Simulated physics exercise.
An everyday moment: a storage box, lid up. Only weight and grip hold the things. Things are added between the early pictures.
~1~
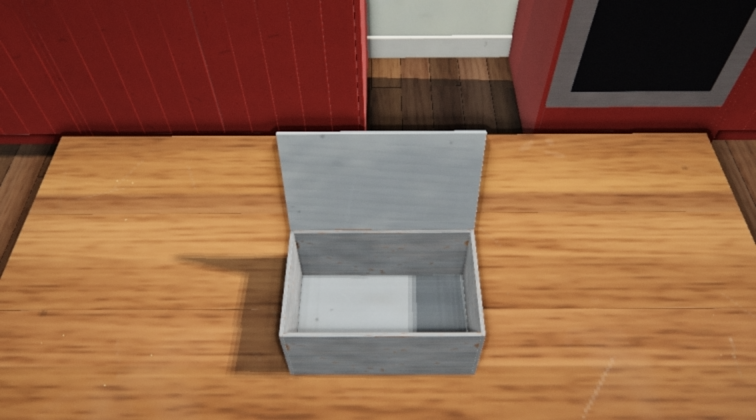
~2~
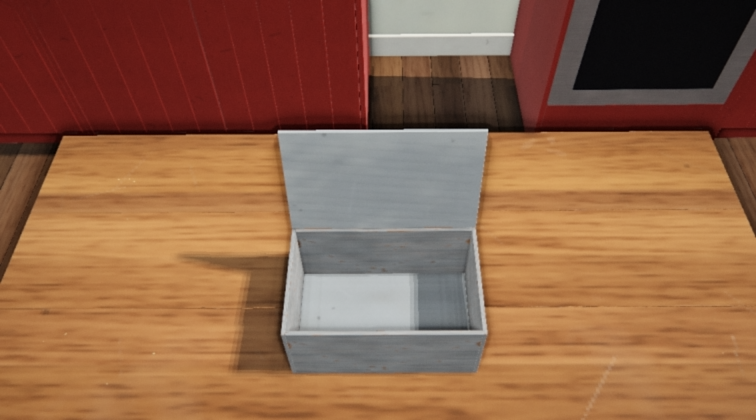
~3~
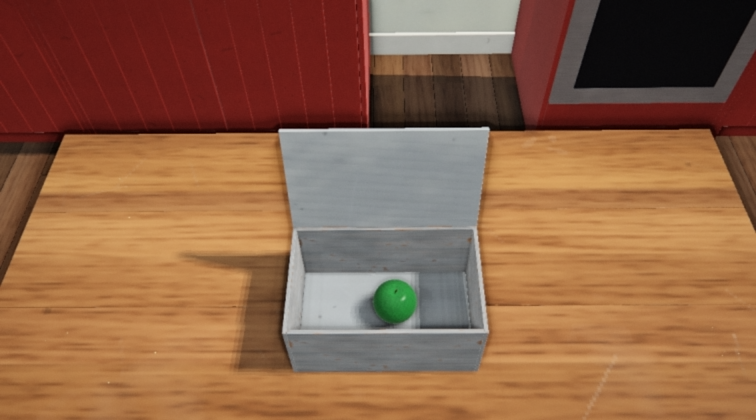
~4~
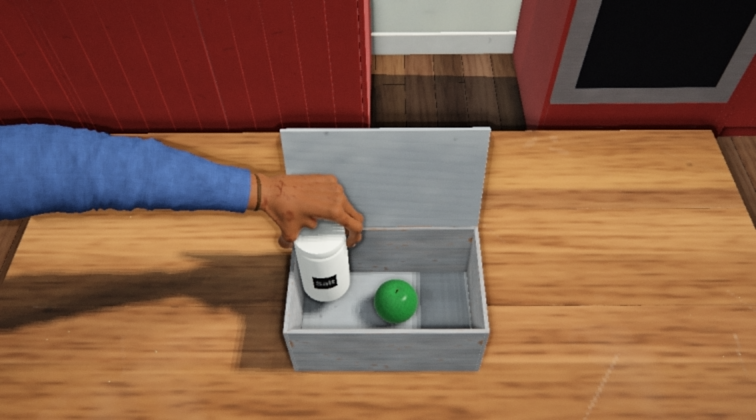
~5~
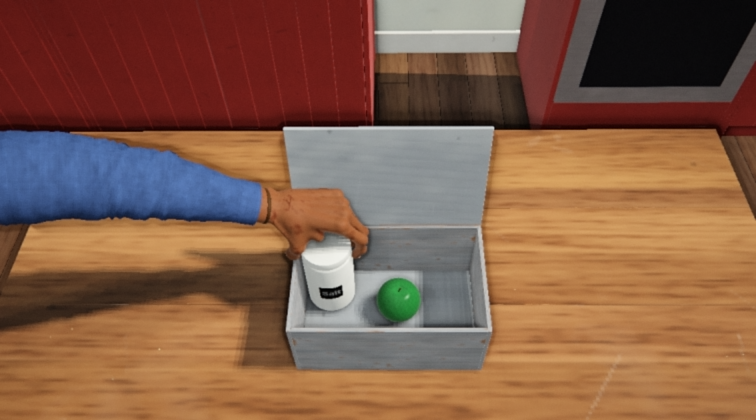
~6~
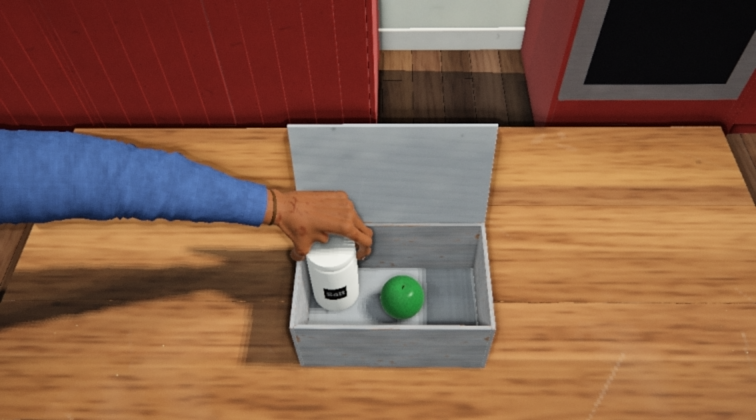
An open grey box with its lid raised sits on a wooden table, seen from above and in front, with red cabinets and a dark-panelled unit behind. It is empty at first, then a round green apple appears near the middle of its floor. A blue-sleeved arm from the left lowers a white jar with a dark label into the left side, still gripping it, while the view shifts very slightly.
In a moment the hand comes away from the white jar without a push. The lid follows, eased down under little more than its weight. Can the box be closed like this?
Outcome: The lid will not close.
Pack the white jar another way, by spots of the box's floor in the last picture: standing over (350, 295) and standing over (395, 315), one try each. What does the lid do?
First, it will not close; second, it closes.
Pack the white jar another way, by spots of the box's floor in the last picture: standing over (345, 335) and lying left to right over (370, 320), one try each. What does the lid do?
In the first case it is held up; in the second case it shuts flat.
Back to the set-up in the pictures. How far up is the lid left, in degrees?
Some 40° above the rim.
Then, 1.00 s after the last picture, lid starting down.
Then, 1.30 s after the last picture, lid 75° above the rim.
Then, 1.50 s after the last picture, lid 63° above the rim.
Then, 1.70 s after the last picture, lid 49° above the rim.
At rest, lid 42° above the rim; both in place. Seen from the same camera at the end, white jar near (333, 270).
